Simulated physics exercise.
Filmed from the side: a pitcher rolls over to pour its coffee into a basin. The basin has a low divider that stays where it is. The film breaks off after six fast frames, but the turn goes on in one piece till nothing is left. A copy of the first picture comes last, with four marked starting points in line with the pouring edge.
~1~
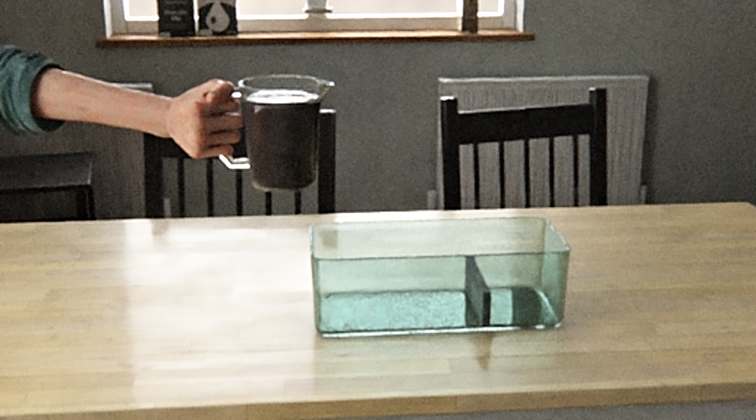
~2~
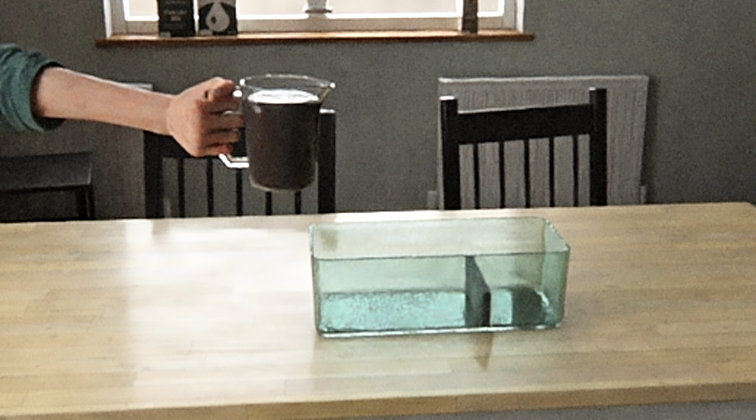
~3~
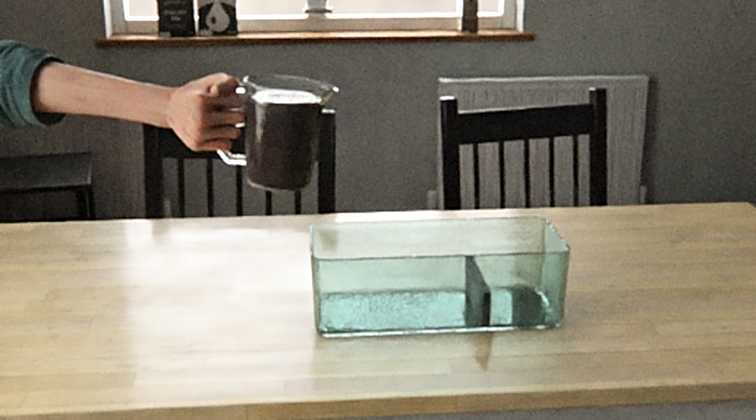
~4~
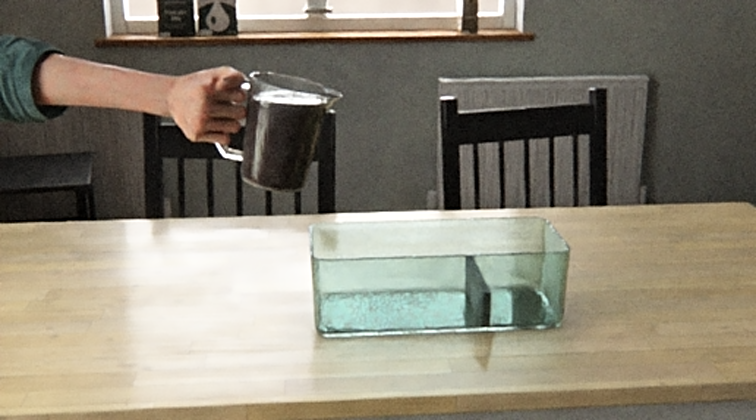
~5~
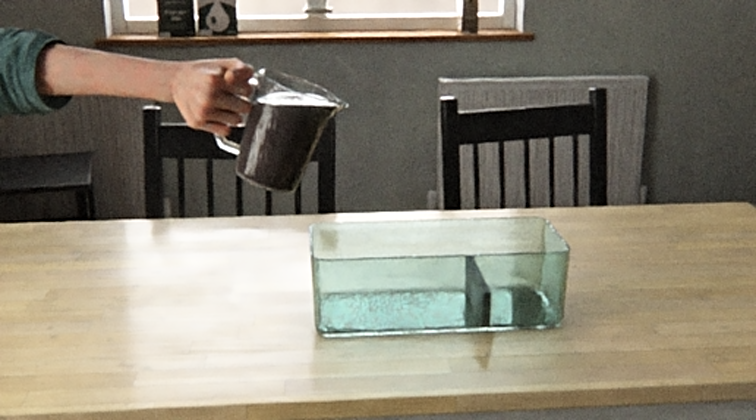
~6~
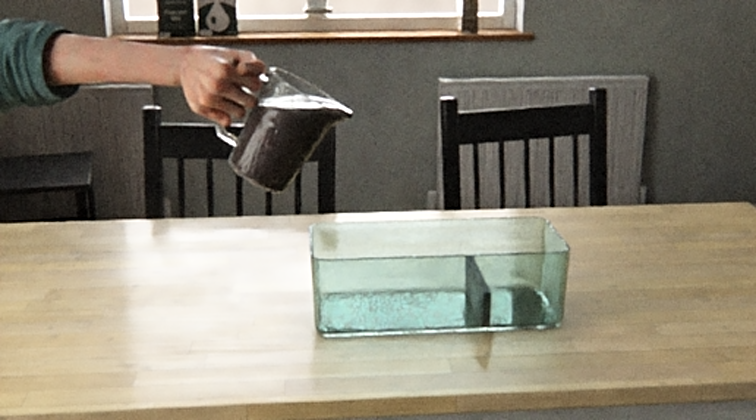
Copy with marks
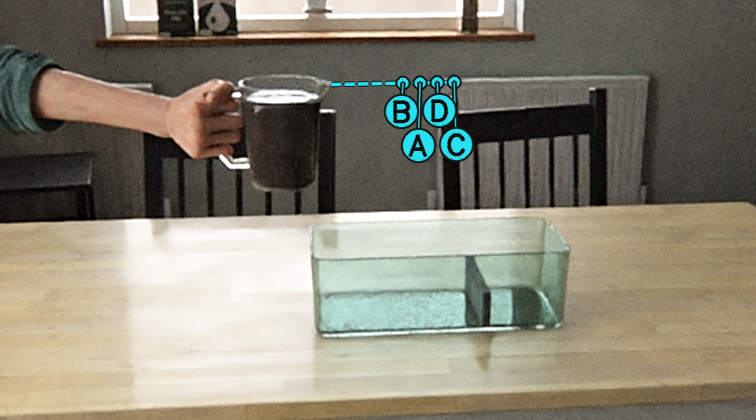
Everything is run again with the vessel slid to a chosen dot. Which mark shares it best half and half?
Go for A.
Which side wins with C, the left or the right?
More ends on the right.
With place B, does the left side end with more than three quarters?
Yes, it does.
On the marked copy, A at (420, 82); B at (402, 83); C at (454, 82); D at (437, 82).
For place A, about 53 % ends left of the wall and 45 % right of it.
For place B, about 88 % ends left of the wall and 7 % right of it; 5 % is lost outside.
For place C, about 9 % ends left of the wall and 87 % right of it; 3 % is lost outside.
For place D, about 14 % ends left of the wall and 85 % right of it.
